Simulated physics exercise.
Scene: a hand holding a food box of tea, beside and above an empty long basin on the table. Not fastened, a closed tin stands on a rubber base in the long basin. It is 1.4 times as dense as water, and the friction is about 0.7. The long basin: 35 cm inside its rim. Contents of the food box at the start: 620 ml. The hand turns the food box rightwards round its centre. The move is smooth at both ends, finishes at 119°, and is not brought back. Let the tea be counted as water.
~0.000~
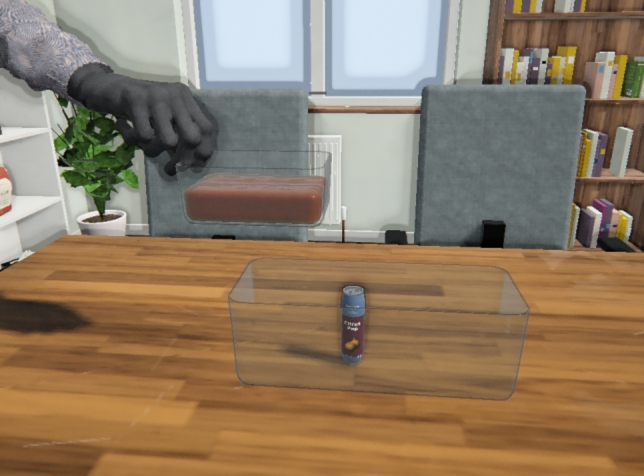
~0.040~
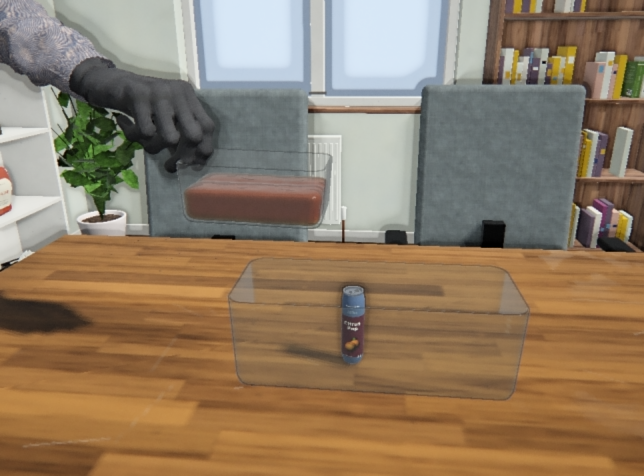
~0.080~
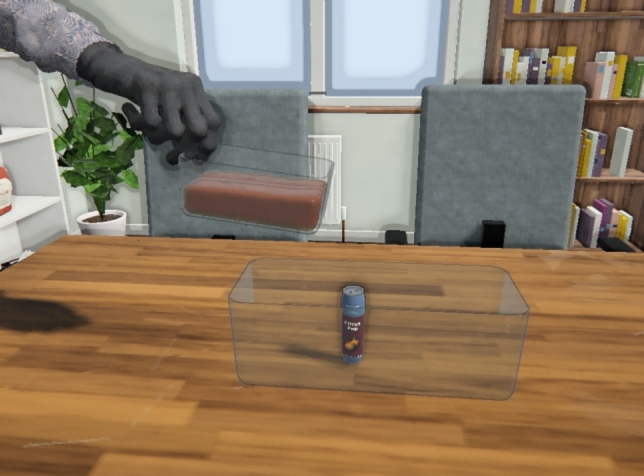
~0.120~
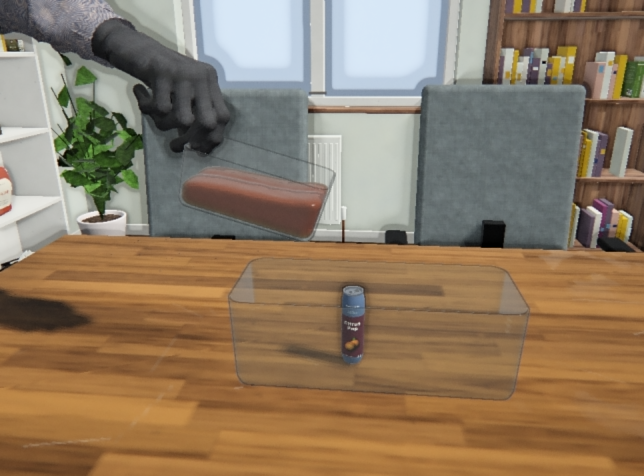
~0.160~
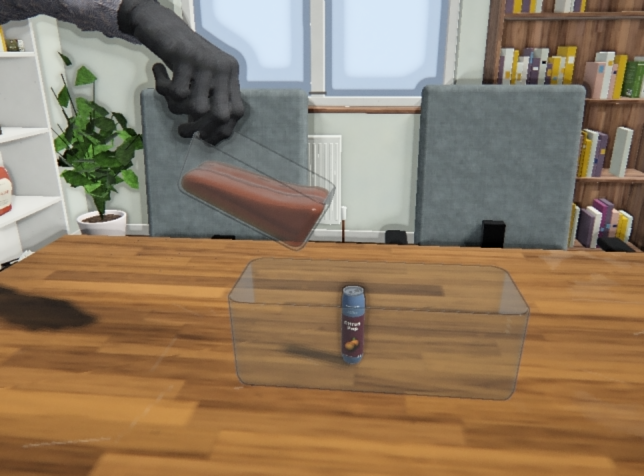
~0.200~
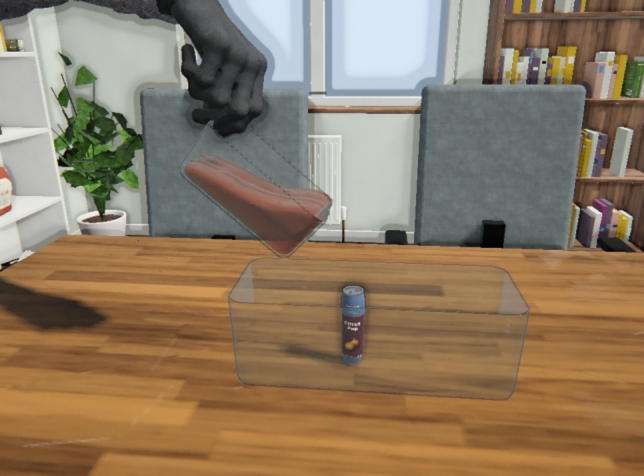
A gloved-looking dark hand steadily tilts a clear box of reddish-brown tea rightwards above a long basin.
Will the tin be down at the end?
It gets tipped over.
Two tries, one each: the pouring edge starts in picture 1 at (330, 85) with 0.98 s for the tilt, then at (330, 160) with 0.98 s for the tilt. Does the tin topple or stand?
Try 1: Still standing; try 2: Still standing.
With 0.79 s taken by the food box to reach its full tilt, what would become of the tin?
Then it holds its balance.
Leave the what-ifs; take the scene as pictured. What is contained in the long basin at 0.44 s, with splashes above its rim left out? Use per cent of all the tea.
Estimate - around 78 in a hundred parts.
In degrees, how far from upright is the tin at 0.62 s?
Tilt: Around 10 degrees.
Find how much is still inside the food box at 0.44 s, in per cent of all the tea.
Near 10 in a hundred.
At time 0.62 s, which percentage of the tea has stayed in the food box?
Close to 1 percent of the total.
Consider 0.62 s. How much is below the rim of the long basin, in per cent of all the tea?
Reading: Approx. 94 %.
Then, 0.44 s in, the tilt is 115° and 11 per cent is still to pour; the tin stands where it began.
Then, 0.62 s in, the tilt is 119° and 1 per cent is still to pour; the tin leans 11°.
Then, 0.80 s in, the tilt is 119° and 0 per cent is still to pour; the tin leans 43°.
Then, 1.00 s in, the tilt is 119° and 0 per cent is still to pour; the tin lies on its side.
Finally, the tin lies on its side.
